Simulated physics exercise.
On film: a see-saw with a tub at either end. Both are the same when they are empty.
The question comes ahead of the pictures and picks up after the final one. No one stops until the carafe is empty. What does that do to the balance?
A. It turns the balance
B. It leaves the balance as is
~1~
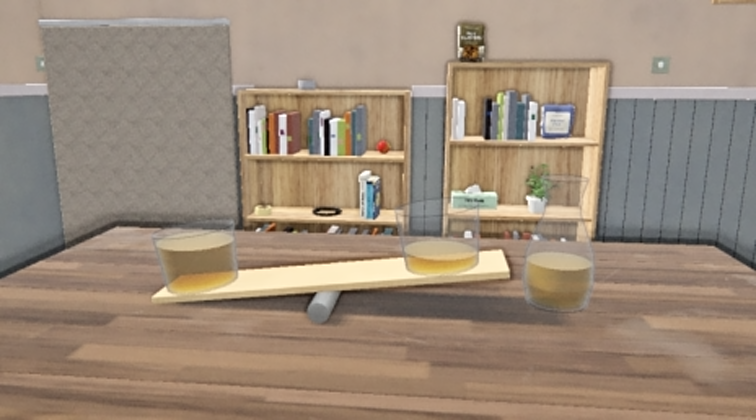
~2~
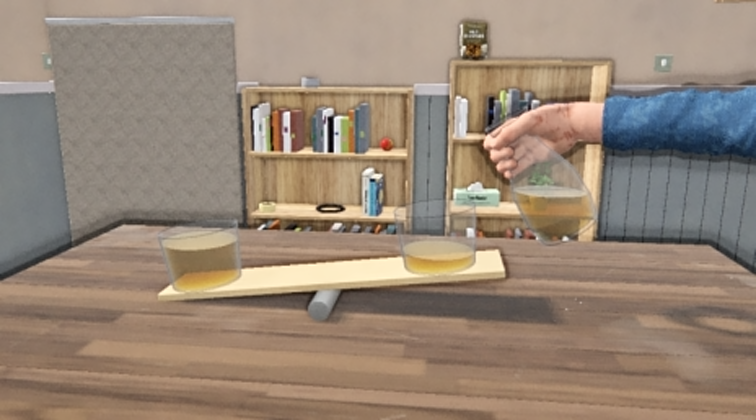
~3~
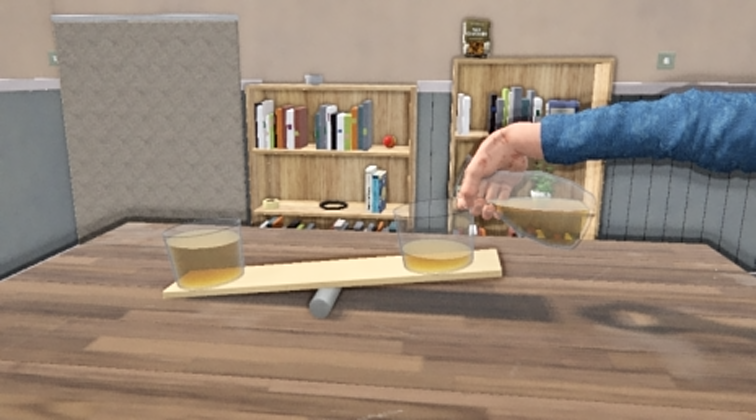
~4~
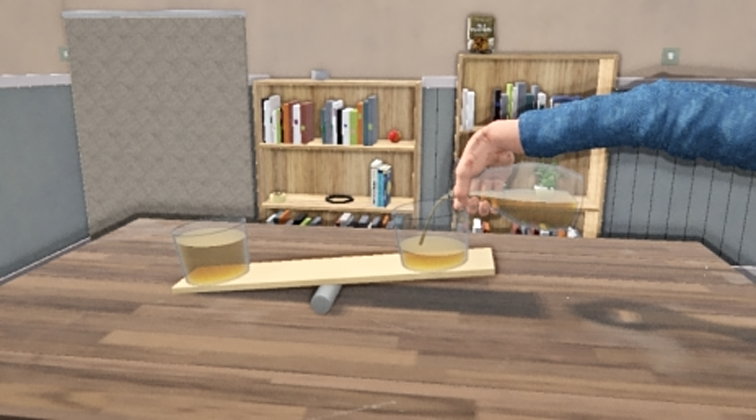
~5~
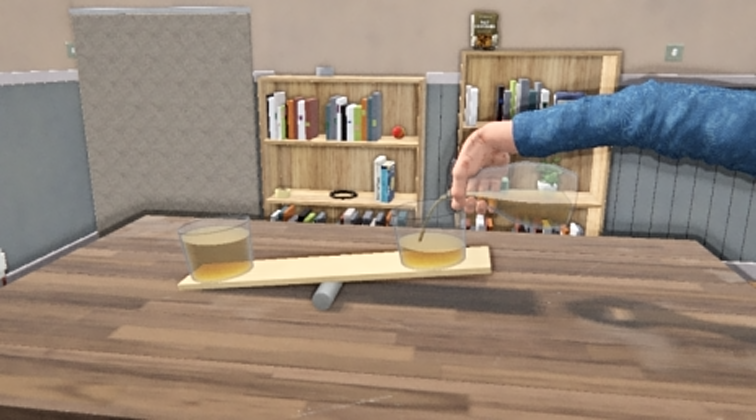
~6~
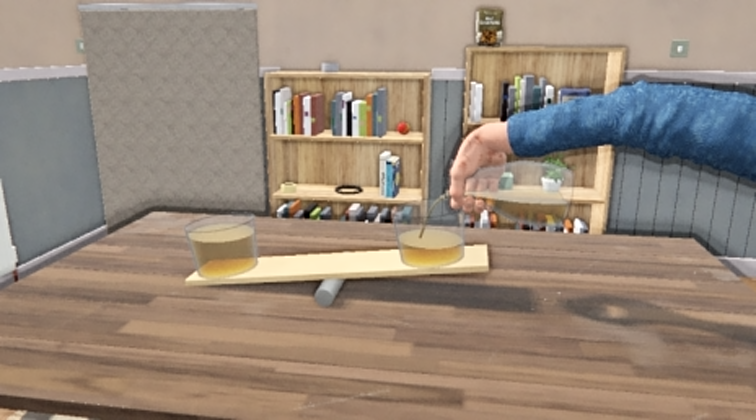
Answer: B.
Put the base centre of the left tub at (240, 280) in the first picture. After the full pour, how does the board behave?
Tilts over.
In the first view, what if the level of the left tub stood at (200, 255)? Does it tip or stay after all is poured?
What follows: It reverses its tilt.
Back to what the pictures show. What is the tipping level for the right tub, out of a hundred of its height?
Around 90 per cent, I'd say.
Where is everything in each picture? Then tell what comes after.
At the start; carafe (561, 240) about a third full; right tub (439, 235) about a quarter full, raised; left tub (199, 255) about three quarters full, on the low side, in the first frame.
A hand has the carafe; round bar (320, 309); right tub about a quarter full, surface at (438, 250), in the second frame.
The carafe is tipped; carafe (519, 198) tipped 70° with all of its load; right tub (435, 234) about a quarter full, in the third frame.
The stream is running; round bar (322, 302); right tub about a quarter full, surface at (433, 245); left tub about three quarters full, surface at (211, 237), in the fourth frame.
The stream is running; carafe (507, 190) tipped 80° with about three quarters of its load; right tub (430, 233) about a third full, in the fifth frame.
The stream is running; round bar (325, 296); right tub about a third full, surface at (431, 238); left tub about three quarters full, surface at (222, 233), in the sixth frame.
Shortly, the right tub is about half full; the board leans as before.
Then, the right tub is about two thirds full; the board leans as before.
At the finish, the right tub is about three quarters full; the board leans as before.
